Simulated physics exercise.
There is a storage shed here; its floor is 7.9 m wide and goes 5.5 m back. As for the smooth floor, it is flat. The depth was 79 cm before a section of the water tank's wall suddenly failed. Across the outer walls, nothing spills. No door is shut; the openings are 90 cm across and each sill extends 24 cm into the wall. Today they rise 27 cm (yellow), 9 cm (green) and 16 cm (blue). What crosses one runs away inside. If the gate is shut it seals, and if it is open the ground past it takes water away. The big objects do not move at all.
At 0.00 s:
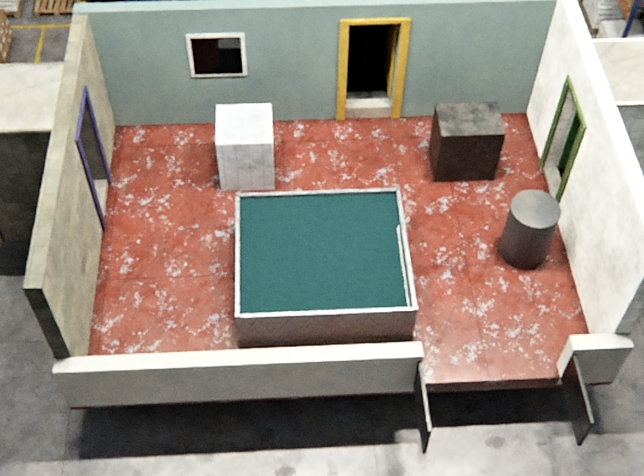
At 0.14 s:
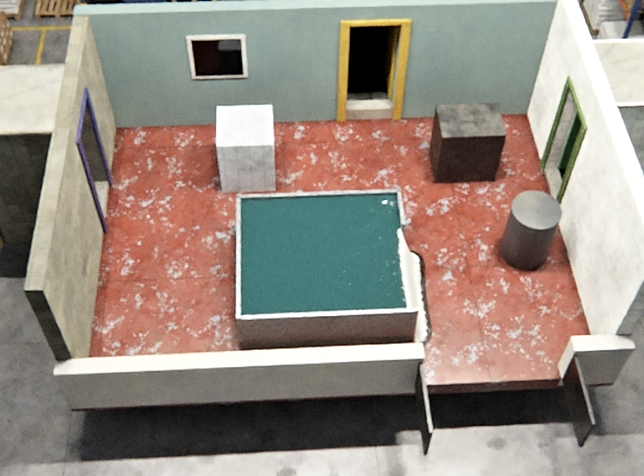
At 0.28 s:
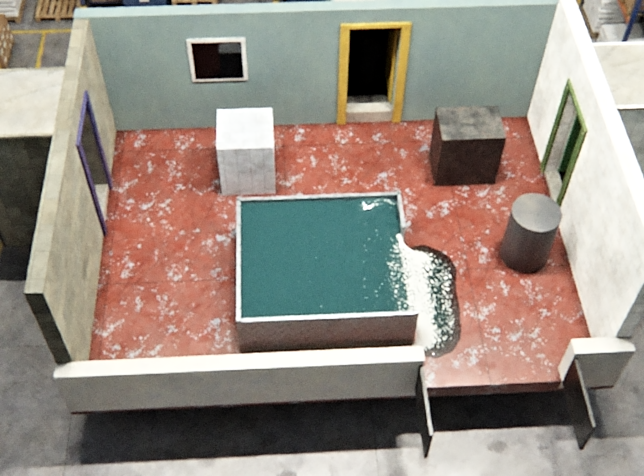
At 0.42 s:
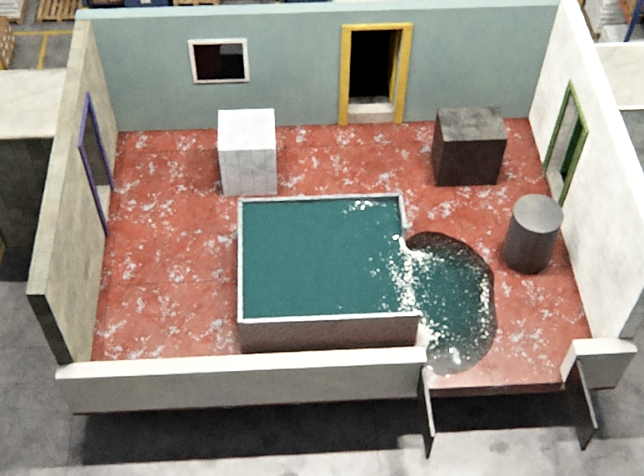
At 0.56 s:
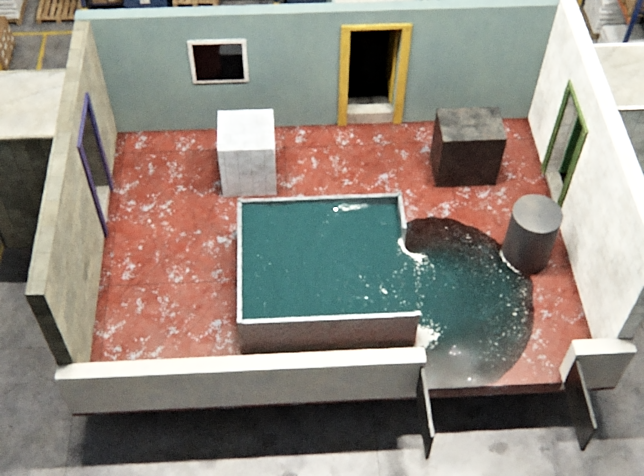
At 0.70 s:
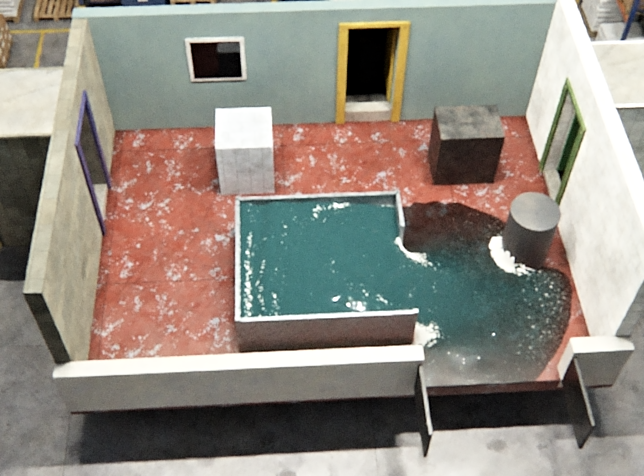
Water bursts through the tank's right side and spreads across the red floor around a gray cylinder.
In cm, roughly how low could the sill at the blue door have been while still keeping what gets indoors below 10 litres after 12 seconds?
About 6.5 cm.
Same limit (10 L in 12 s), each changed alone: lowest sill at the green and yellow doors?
You'd want some 14.0 cm at green and some 6.0 cm at yellow.
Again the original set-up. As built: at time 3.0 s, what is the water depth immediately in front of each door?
Door by door in cm - yellow 0, green 9, blue 0.
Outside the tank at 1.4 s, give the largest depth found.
About 61 cm.
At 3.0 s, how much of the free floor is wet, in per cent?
Some 35 per cent of it.
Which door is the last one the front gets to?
The answer is the blue one.
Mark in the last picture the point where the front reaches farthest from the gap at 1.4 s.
The farthest wet point sits near (535, 174) in the last view.
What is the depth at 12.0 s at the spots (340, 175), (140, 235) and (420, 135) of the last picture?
Roughly 8, 7 and 5 cm, in turn.
After 1.4 s water covers 25 % of the floor, deepest (61 cm) near (589, 364); it has not reached the blue door.
After 3.0 s water covers 35 % of the floor, deepest (46 cm) near (568, 288); it has not reached the blue door.
After 12.0 s water covers 95 % of the floor, deepest (12 cm) near (392, 137); 6 cm at the blue door, 0 litres in over its 16 cm sill.
At the blue door as built, the water arrived by 7.0 s and peaked near 11 cm at 7.6 s.
With a sill of 5 cm, 22 litres would have come in within the 12 s; with 8 cm, 3 litres. So under 10 litres takes about 6.5 cm.
